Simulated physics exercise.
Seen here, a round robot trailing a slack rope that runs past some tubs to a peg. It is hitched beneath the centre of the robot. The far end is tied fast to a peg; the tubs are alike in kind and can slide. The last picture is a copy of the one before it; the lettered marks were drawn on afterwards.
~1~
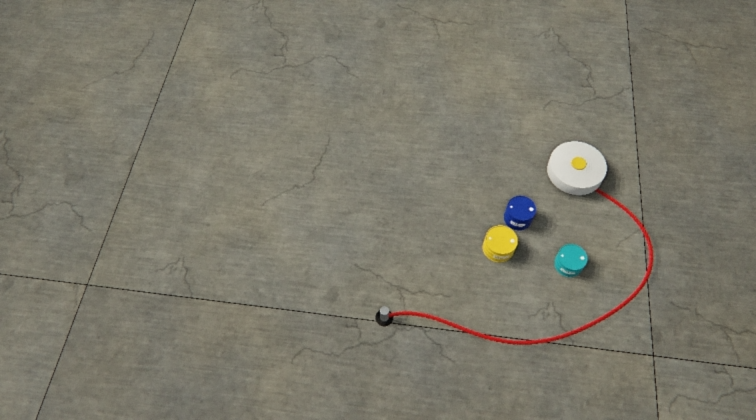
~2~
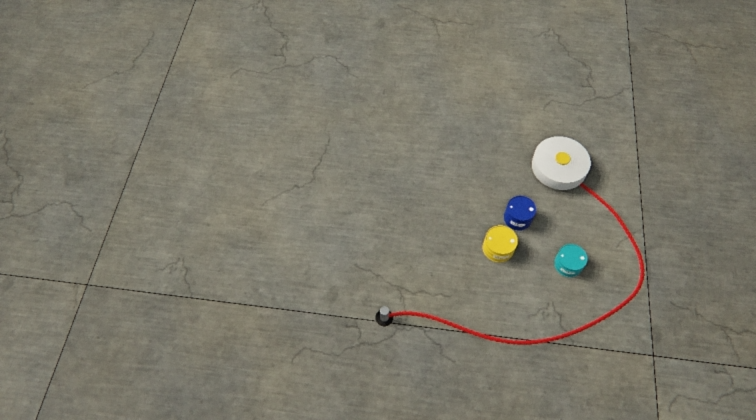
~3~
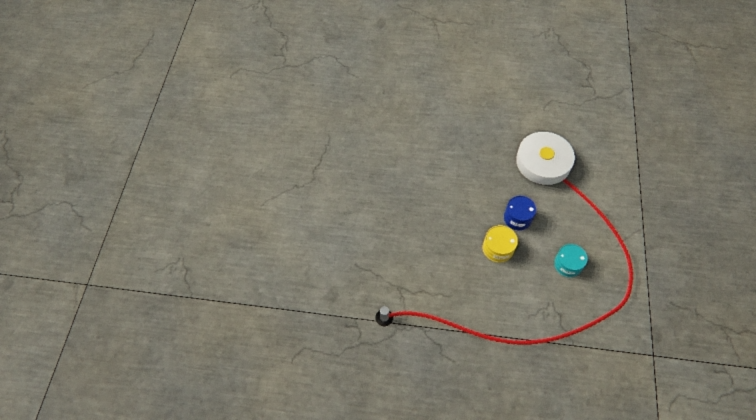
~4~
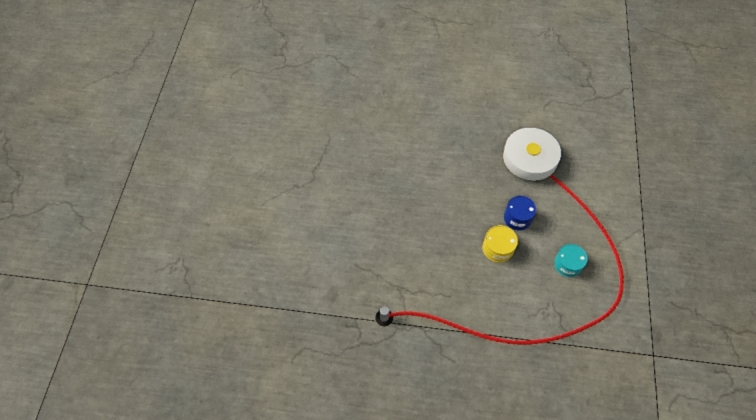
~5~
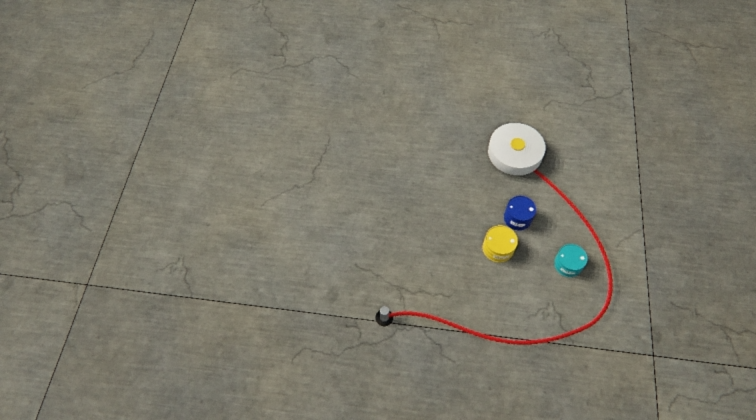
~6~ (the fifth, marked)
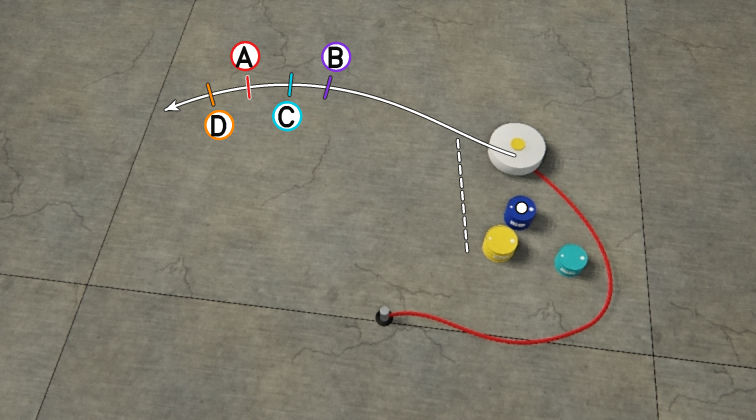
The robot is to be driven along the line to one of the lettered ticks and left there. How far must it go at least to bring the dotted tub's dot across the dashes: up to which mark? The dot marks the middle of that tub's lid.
C.
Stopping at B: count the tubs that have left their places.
Three.
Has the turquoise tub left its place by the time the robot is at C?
By then, yes.
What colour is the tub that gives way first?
The turquoise tub.
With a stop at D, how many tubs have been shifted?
Three.
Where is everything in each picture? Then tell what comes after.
Robot (576, 169); peg (384, 314); blue tub (520, 213), in the first picture.
Robot (560, 164); turquoise tub (571, 261), in the second picture.
Robot (545, 159); blue tub (520, 213), in the third picture.
Robot (532, 155); turquoise tub (571, 261), in the fourth picture.
Robot (516, 150); blue tub (520, 213); yellow tub (500, 244); turquoise tub (571, 261), in the fifth picture.
On the marked copy, A at (248, 87); B at (328, 87); C at (290, 85); D at (211, 95); the dashed line at (462, 193); the route from (514, 155) via (340, 89) to (165, 110); the white dot at (522, 208).
Following C. Soon after the start, robot (437, 116); blue tub (520, 213); turquoise tub (566, 259).
Later, robot (360, 88); blue tub (500, 209); yellow tub (490, 245); turquoise tub (514, 232).
In the end, robot (289, 79); blue tub (452, 198); yellow tub (459, 244); turquoise tub (466, 220); the dot on the blue tub is over the dashed line.
As for the rest, A does it too, but is farther than needed; B leaves the dotted tub short, at (474, 201); D does it too, but is farther than needed.
